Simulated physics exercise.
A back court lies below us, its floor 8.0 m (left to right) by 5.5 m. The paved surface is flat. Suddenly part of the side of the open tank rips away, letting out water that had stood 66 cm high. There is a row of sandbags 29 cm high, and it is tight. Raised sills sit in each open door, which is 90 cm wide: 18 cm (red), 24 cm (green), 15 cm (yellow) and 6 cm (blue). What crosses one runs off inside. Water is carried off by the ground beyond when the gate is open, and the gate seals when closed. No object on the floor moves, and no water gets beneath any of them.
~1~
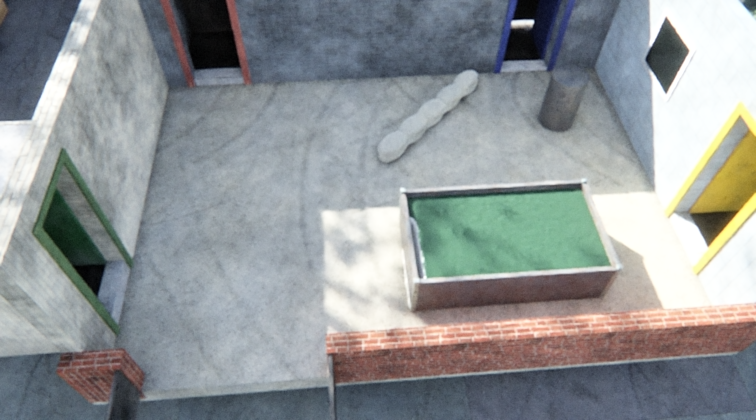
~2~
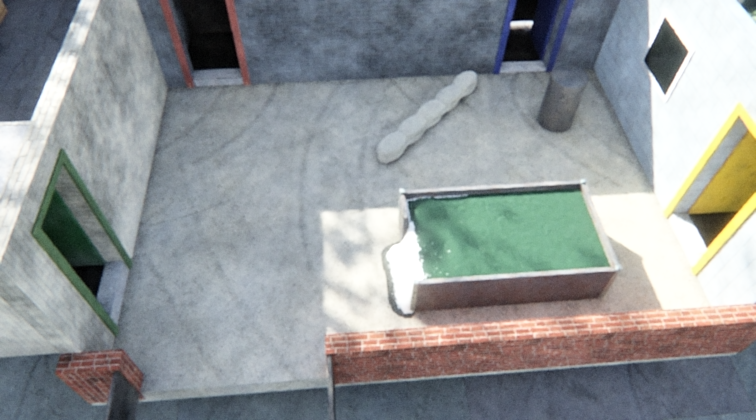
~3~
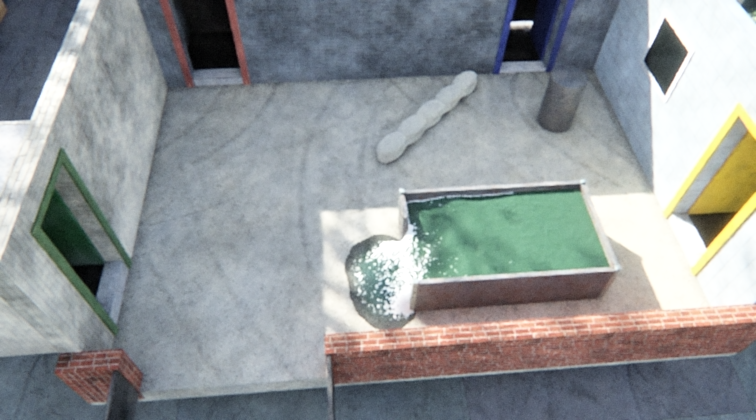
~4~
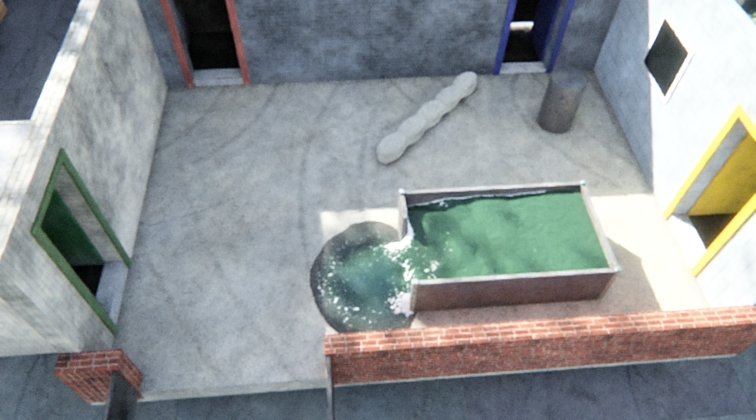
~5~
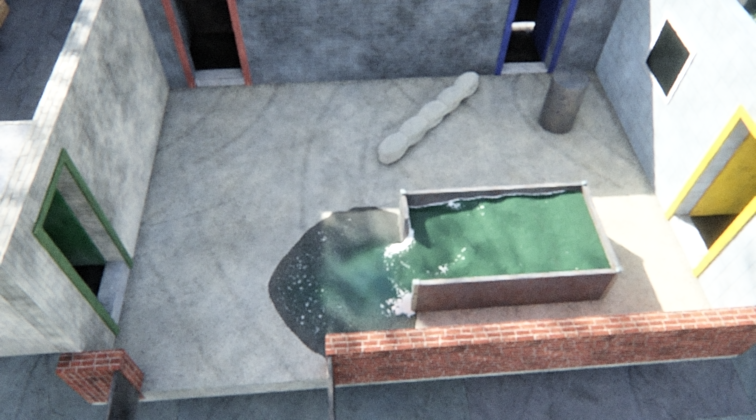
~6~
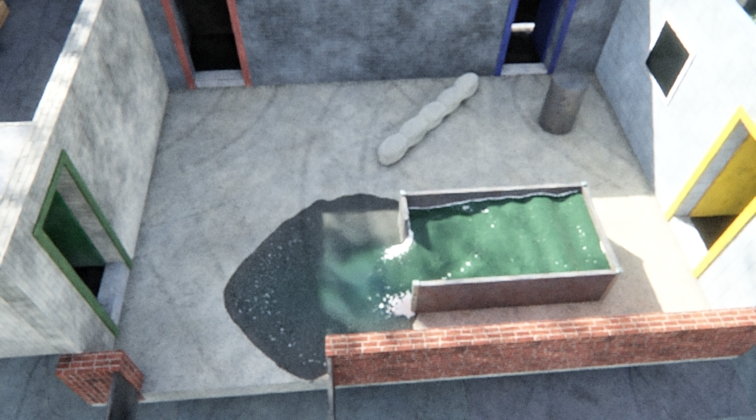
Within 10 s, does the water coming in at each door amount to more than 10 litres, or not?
Red door: Within the limit, green door: Within the limit, yellow door: Within the limit, blue door: Within the limit.
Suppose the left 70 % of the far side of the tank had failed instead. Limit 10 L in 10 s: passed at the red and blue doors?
Compared with the limit, red is lower and blue is higher.
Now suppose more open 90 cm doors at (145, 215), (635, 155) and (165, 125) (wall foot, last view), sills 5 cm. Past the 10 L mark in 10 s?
Check each in turn: The first succeeds, the second fails, the third succeeds.
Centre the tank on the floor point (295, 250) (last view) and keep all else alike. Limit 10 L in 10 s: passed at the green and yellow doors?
Checking the limit: The green door is beyond it and the yellow door is within it.
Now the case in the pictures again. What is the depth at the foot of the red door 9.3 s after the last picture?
I'd put it near 7.5 cm.
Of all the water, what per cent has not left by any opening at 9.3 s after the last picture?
Near 70 in a hundred is still there.
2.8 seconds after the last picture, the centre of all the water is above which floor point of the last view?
Roughly (339, 253) in the last picture.
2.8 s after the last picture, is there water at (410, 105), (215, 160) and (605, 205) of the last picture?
Going in order, clear, then covered, then clear.
Then, 0.7 s after the last picture water covers 25 % of the floor and is deepest (35 cm) near (401, 282); red door not reached, green door 17 cm at the sill, 0 L in, yellow door not reached, blue door not reached.
Then, 1.5 s after the last picture water covers 30 % of the floor and is deepest (30 cm) near (108, 376); red door not reached, green door 23 cm at the sill, 0 L in, yellow door not reached, blue door not reached.
Then, 2.8 s after the last picture water covers 35 % of the floor and is deepest (22 cm) near (108, 376); red door 5 cm at the sill, 0 L in, green door 19 cm at the sill, 1 L in, yellow door not reached, blue door not reached.
Then, 5.3 s after the last picture water covers 50 % of the floor and is deepest (14 cm) near (167, 103); red door 13 cm at the sill, 0 L in, green door 9 cm at the sill, 2 L in, yellow door not reached, blue door not reached.
Then, 9.3 s after the last picture water covers 65 % of the floor and is deepest (12 cm) near (419, 106); red door 7 cm at the sill, 0 L in, green door 5 cm at the sill, 2 L in, yellow door not reached, blue door 2 cm at the sill, 0 L in.
